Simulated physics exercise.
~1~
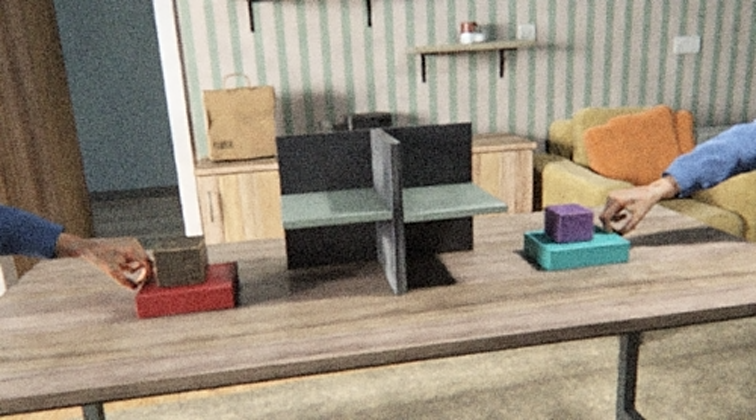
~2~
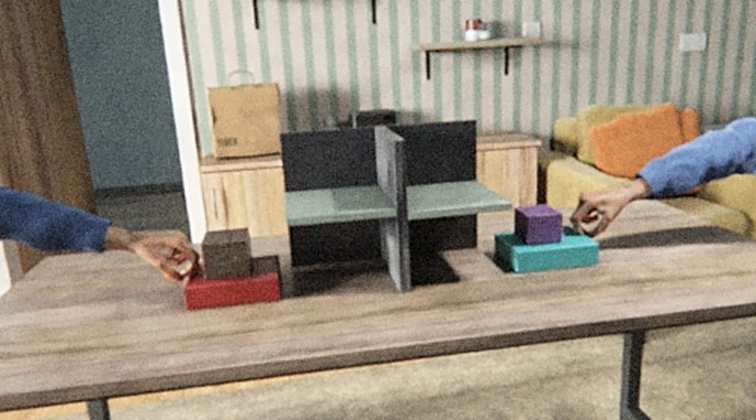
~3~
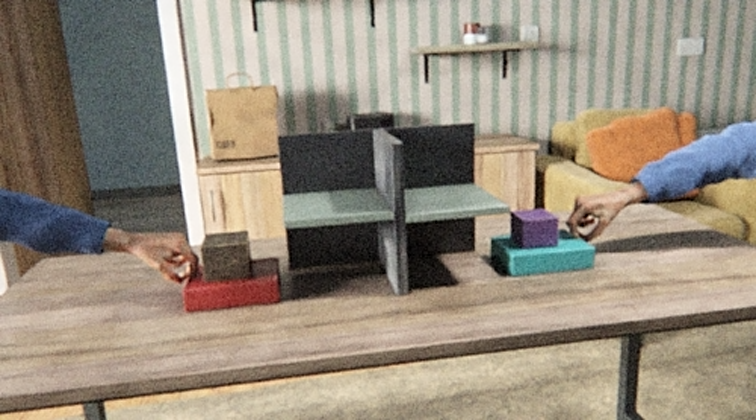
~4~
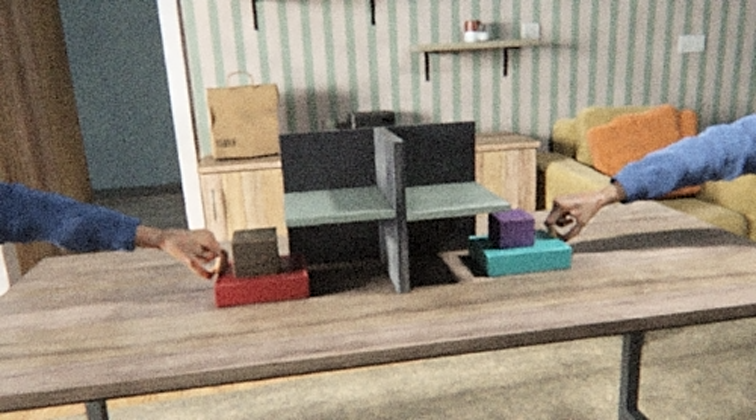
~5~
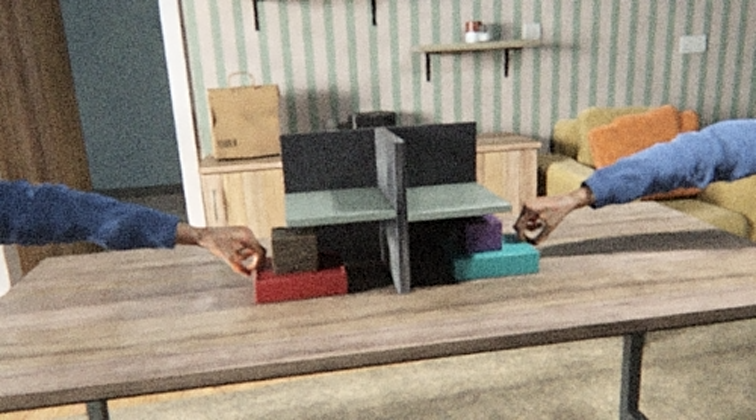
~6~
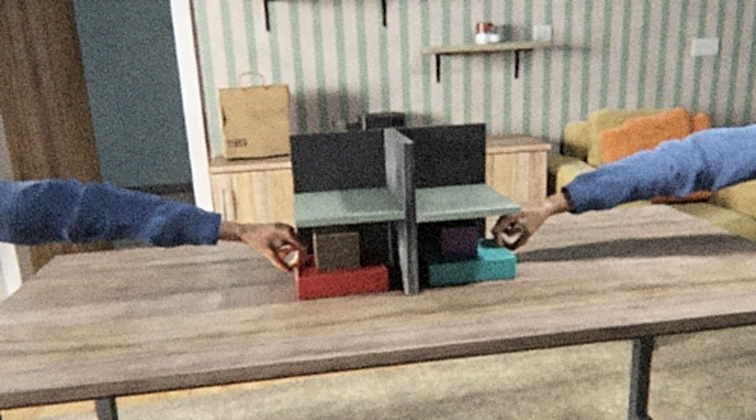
Two hands slid flat trays inward across a table, a red one with a dark block from the left and a turquoise one with a purple block from the right, until both blocks rode in under the low shelves without a knock.
